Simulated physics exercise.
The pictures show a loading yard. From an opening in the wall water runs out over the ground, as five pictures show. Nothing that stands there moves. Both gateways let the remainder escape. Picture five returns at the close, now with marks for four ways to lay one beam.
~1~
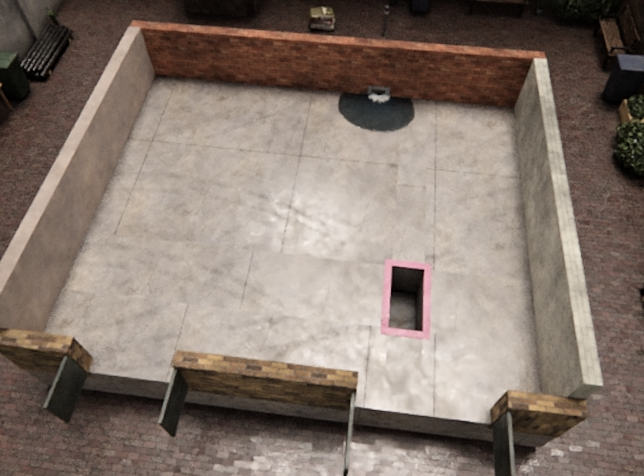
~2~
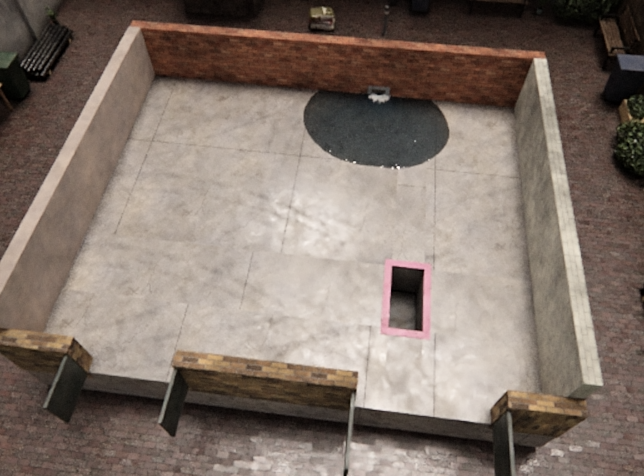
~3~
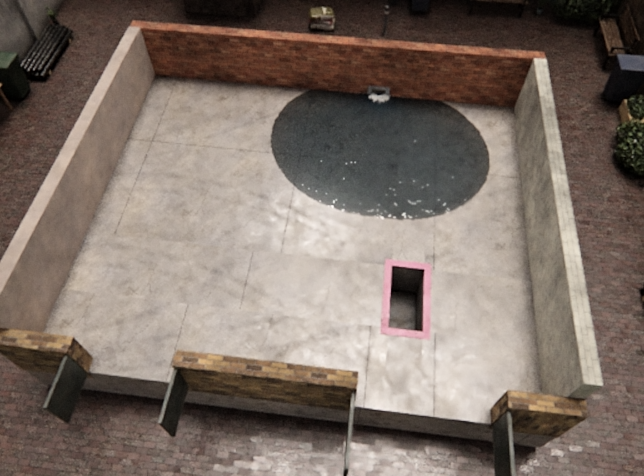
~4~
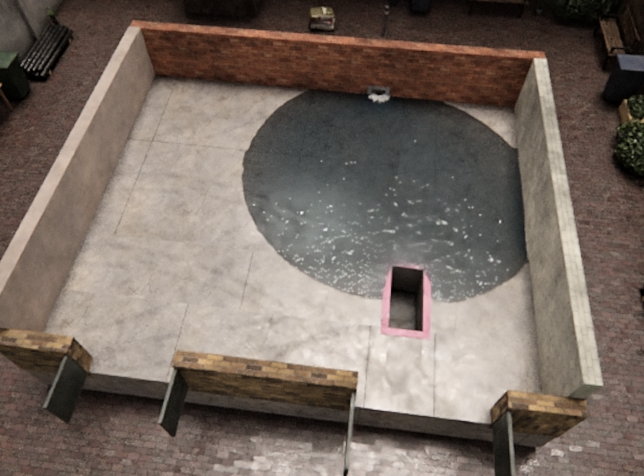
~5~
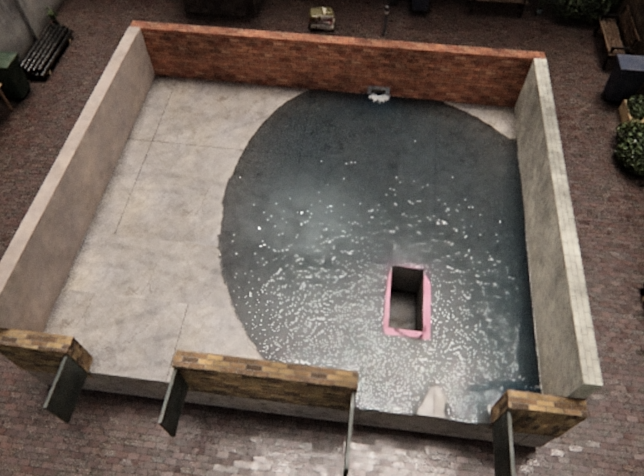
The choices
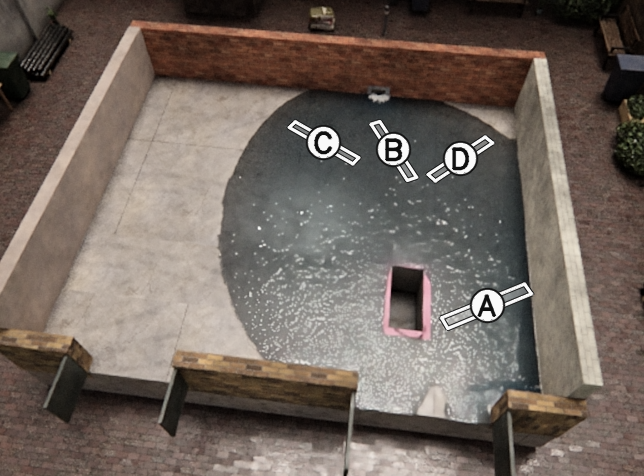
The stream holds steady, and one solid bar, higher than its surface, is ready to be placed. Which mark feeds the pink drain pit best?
A beats the others.
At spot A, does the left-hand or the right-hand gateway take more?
The right one.
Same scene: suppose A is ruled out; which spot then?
Here it is spot D.
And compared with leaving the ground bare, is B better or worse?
Spot B is worse.
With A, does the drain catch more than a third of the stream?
Yes, it does.
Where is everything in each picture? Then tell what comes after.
Outfall at (379, 91); pink drain pit at (407, 298); open gate at (423, 399); open gate at (141, 364); water covers 3 % of the ground and shows as far out as (361, 125); pink drain pit still dry.
Water covers 10 % of the ground and shows as far out as (385, 165); pink drain pit still dry.
Water covers 22 % of the ground and shows as far out as (437, 210); pink drain pit still dry.
Water covers 40 % of the ground and shows as far out as (483, 288); pink drain pit taking water.
Water covers 57 % of the ground and shows as far out as (533, 361); pink drain pit taking water.
On the marked copy, A from (444, 323) to (527, 288); B from (375, 122) to (411, 178); C from (292, 124) to (355, 160); D from (431, 177) to (488, 139).
With A, about 57 % of the stream runs into the pink drain pit, about 43 % out by the gates.
With B, about 18 % of the stream runs into the pink drain pit, about 82 % out by the gates.
With C, about 20 % of the stream runs into the pink drain pit, about 80 % out by the gates.
With D, about 31 % of the stream runs into the pink drain pit, about 69 % out by the gates.
